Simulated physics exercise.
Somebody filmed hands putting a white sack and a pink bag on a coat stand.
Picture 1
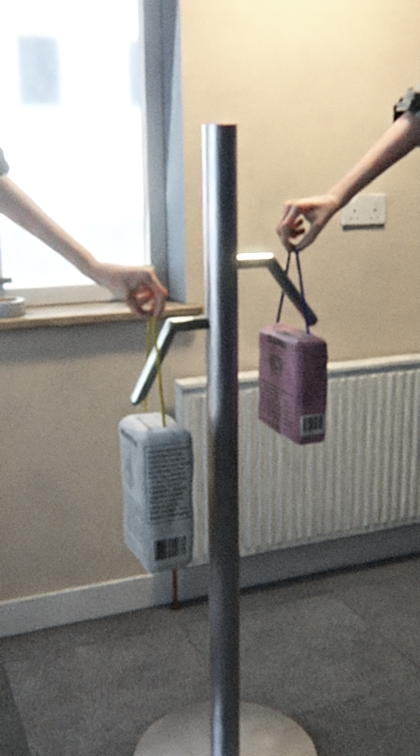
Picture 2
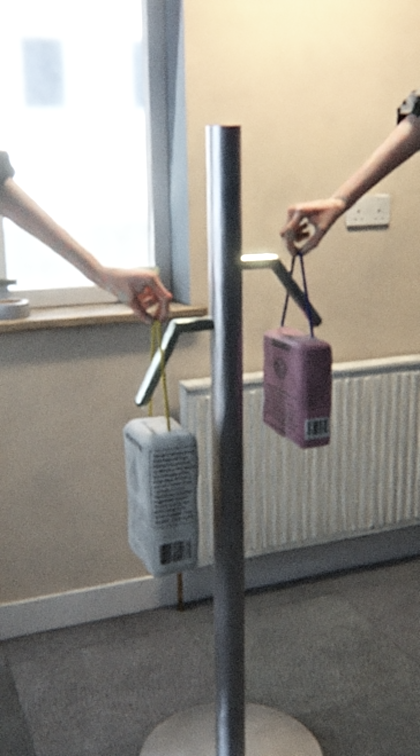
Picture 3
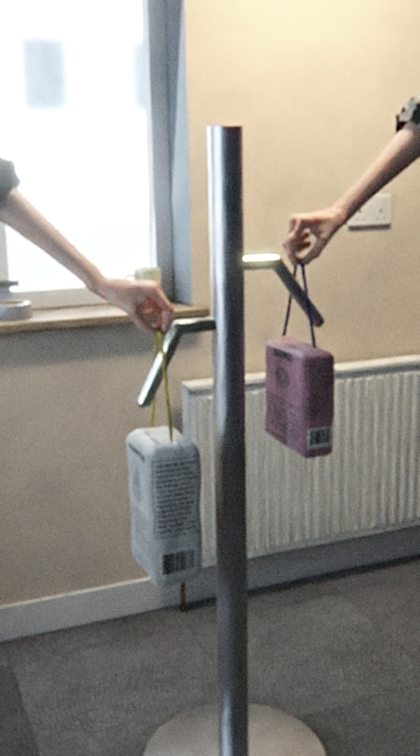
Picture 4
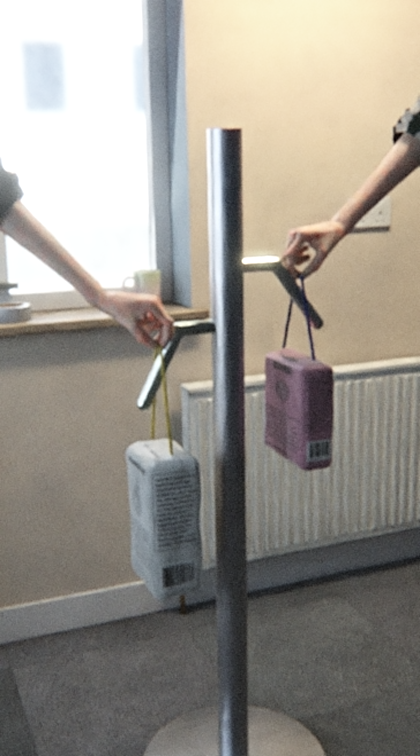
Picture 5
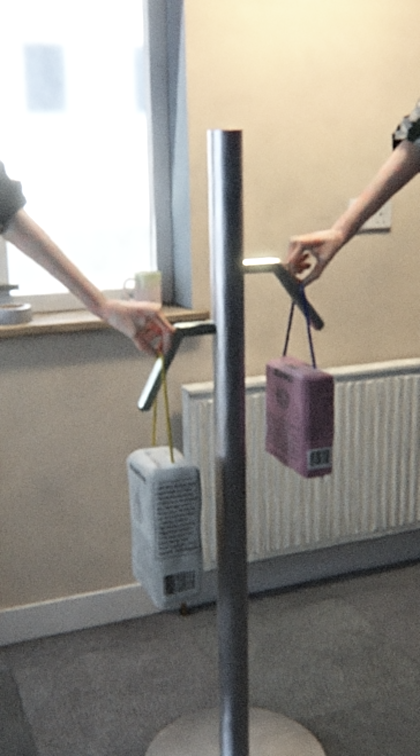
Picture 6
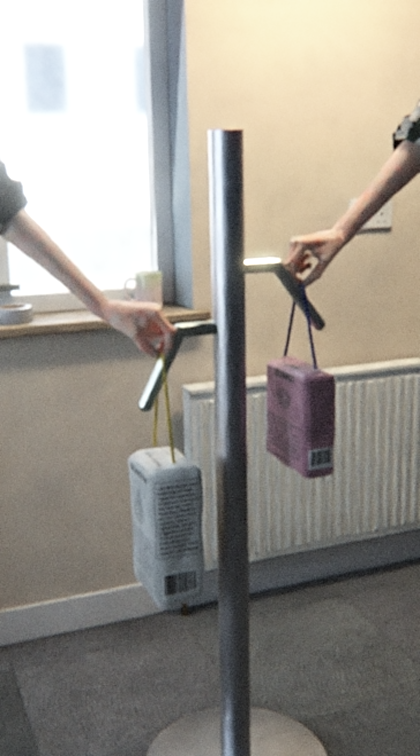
In a room with a window and a white radiator, two hands hold a white sack and a pink bag by their cords at the sloping pegs of a metal coat stand. Both hands lower the bags slightly beside the pegs, then stay almost still, fingers at the pegs and cords.
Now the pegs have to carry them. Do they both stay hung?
In order: I reckon the white sack will leave the peg. I reckon the pink bag will leave the peg.
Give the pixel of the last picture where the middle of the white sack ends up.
End point: (173, 733).
Then, 0.28 s past the final frame, white sack falling near (170, 632); pink bag falling near (300, 521).
Then, 0.56 s past the final frame, white sack on the floor near (197, 714); pink bag on the floor near (269, 720).
Then, 0.86 s past the final frame, white sack on the floor near (188, 728); pink bag on the floor near (262, 739).
When it is over, white sack on the floor near (173, 732); pink bag on the floor. The white sack drops to the floor and the pink bag comes down.
